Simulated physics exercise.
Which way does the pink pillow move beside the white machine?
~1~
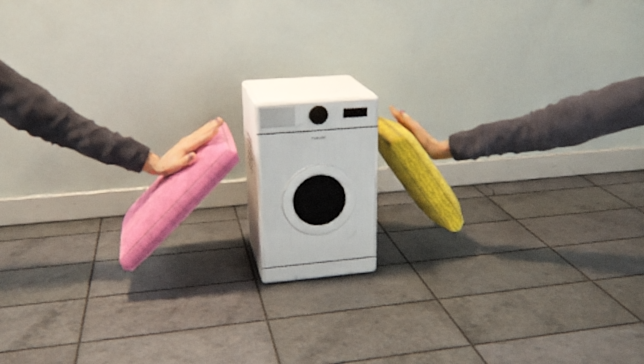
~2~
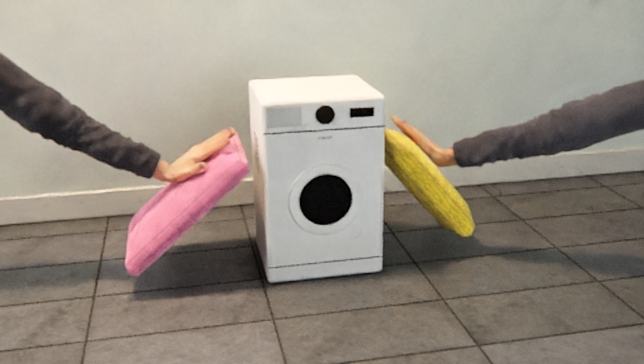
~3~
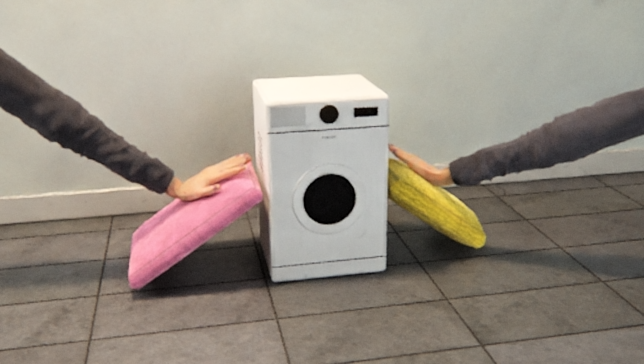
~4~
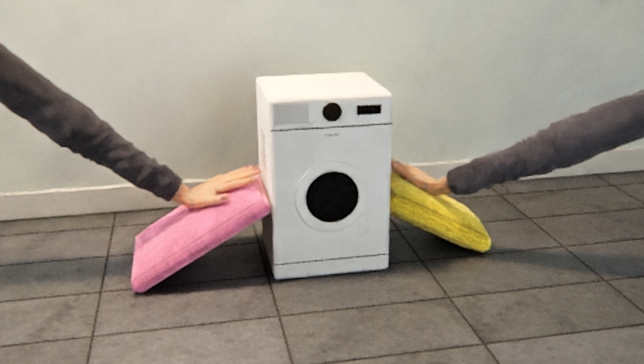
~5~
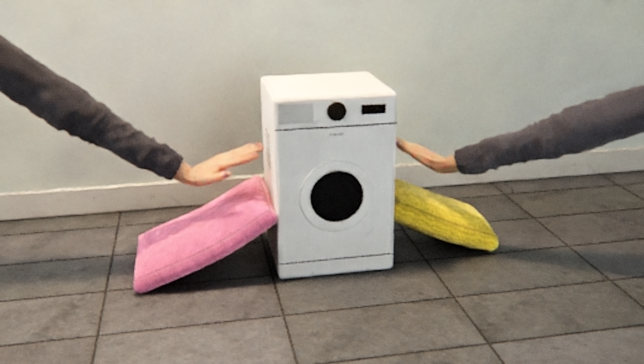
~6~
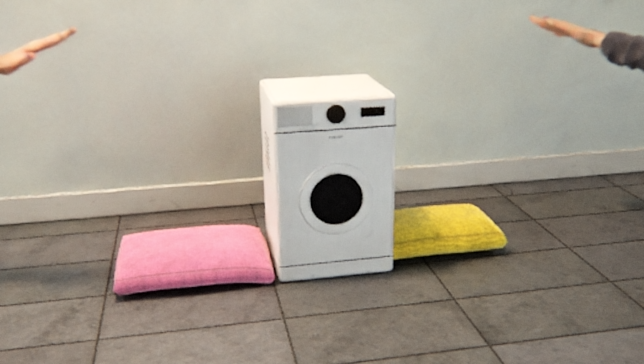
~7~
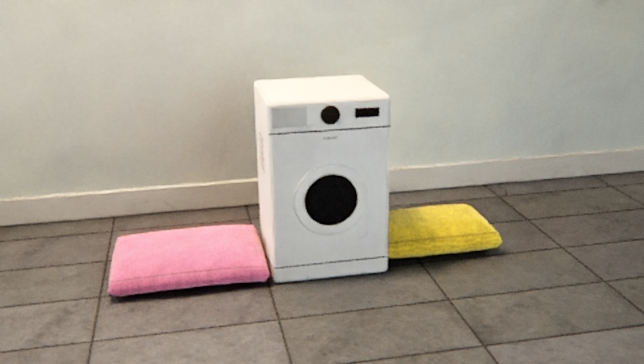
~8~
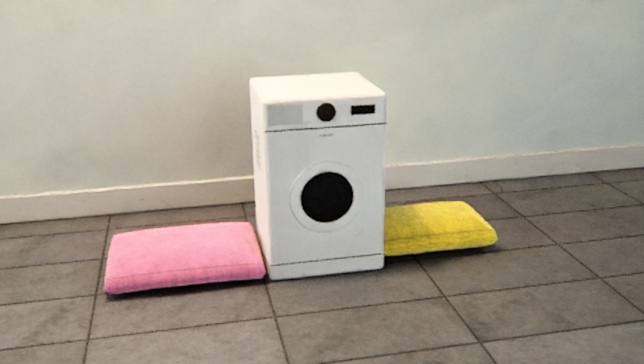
The pink pillow moves down, sinking along the side of the machine until it lies flat on the floor.
